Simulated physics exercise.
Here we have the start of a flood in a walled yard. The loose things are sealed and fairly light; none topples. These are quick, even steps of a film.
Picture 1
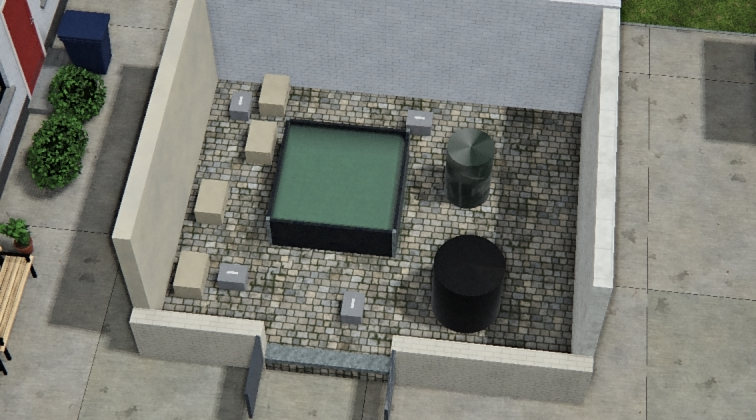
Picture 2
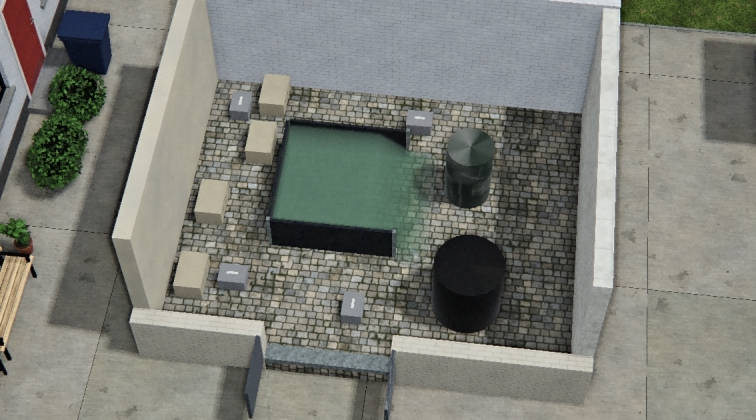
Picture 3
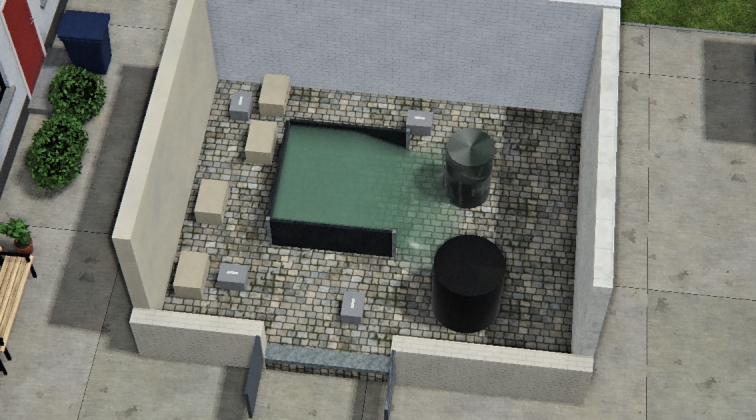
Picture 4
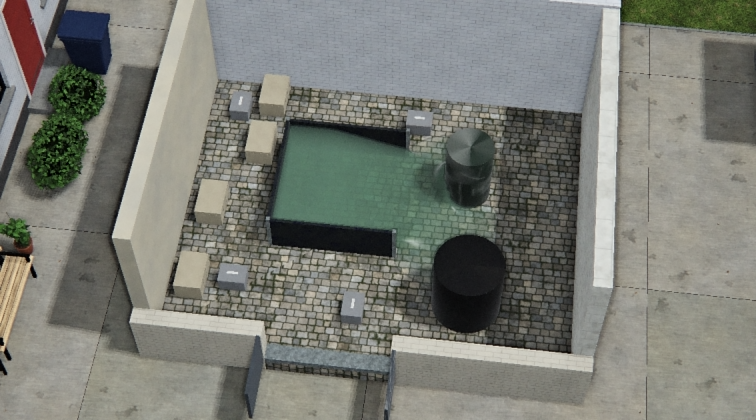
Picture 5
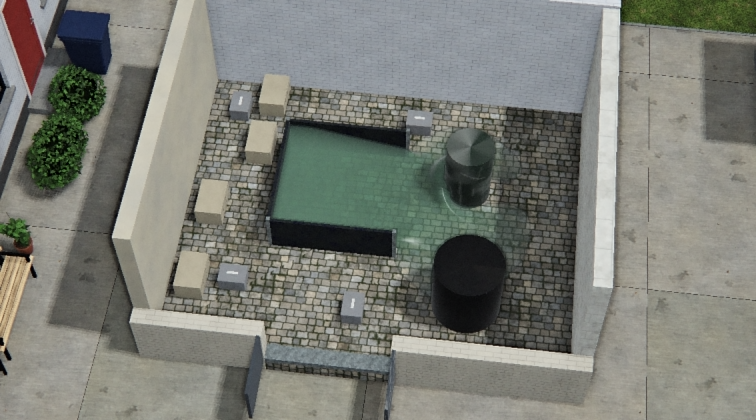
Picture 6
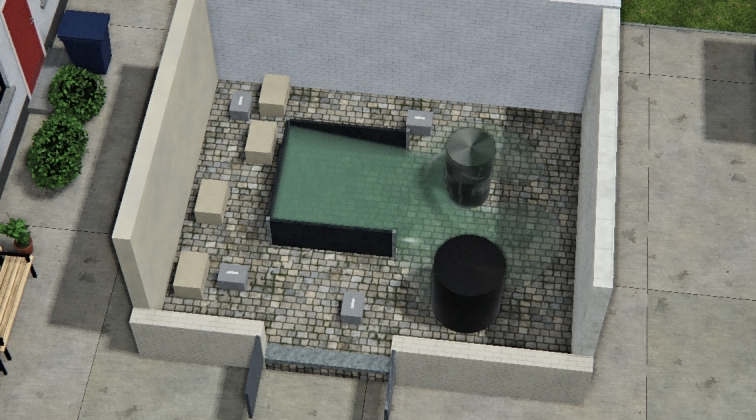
At first, green water fills a square, dark-walled tank in a walled, cobbled yard, with small blocks and two cylinders standing around it. The tank's right side opens and water pours out to the right, then spreads thinly around both cylinders, while the blocks and cylinders stay in place.
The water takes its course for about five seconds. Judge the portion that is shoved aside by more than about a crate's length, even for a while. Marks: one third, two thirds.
It is less than a third.
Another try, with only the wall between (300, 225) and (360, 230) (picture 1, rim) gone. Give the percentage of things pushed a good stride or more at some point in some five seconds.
Near 20 in a hundred.
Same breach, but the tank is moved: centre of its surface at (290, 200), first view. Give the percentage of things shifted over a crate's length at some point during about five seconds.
Roughly 10 per cent.
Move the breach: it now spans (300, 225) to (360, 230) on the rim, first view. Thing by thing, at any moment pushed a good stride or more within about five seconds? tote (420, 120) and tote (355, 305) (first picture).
In turn: No, moved that far.
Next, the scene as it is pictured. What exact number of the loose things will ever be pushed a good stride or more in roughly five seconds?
I count 2.
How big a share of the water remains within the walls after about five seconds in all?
Close to 96 %.
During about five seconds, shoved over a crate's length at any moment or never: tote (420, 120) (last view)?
Answer: Shifted that much.
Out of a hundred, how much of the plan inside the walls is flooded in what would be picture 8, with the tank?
Some 40 per cent.
A moment on, 0 of 8 are well off their spots; 0 afloat.
Next, 0 of 8 are well off their spots; 0 afloat.
Later, 0 of 8 are well off their spots; 0 afloat.
In the end, 2 of 8 are well off their spots, and 2 have been at some point; 0 afloat.
